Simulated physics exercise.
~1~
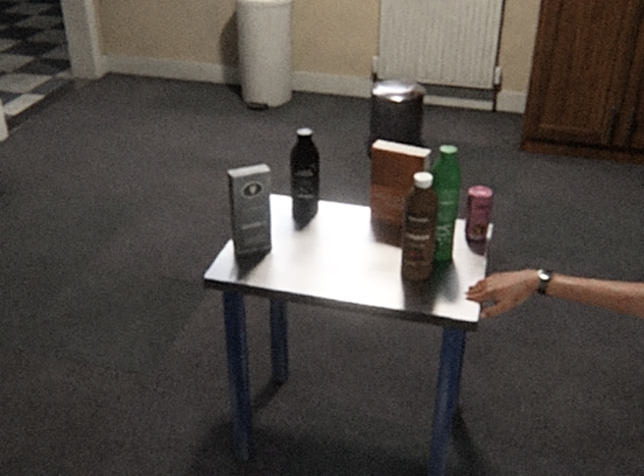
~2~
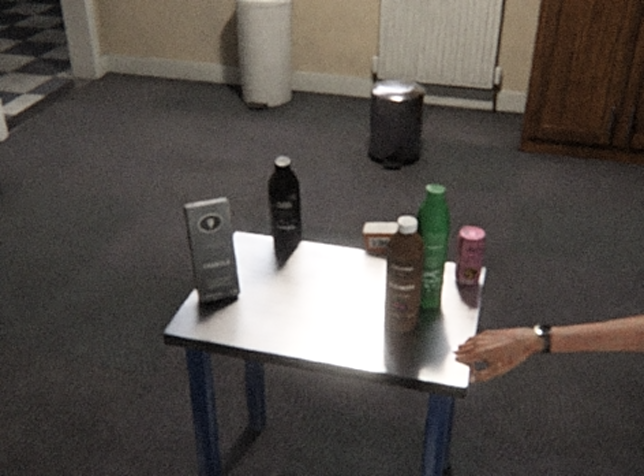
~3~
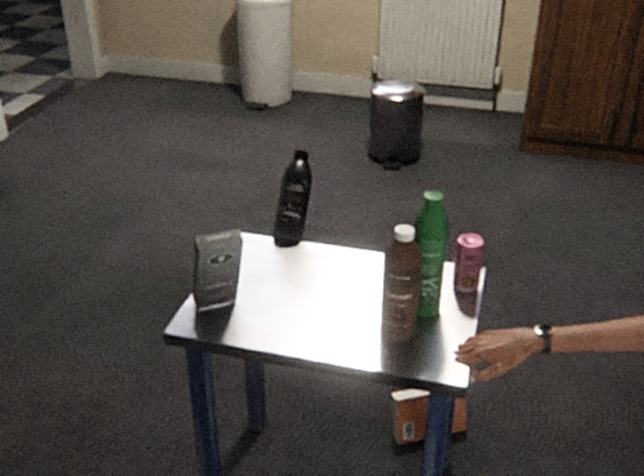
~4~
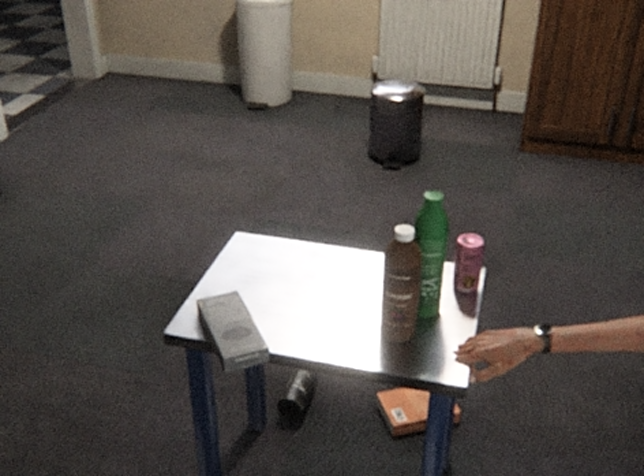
A small table jerks forward beside a hand, toppling a grey packet while two items fall off.
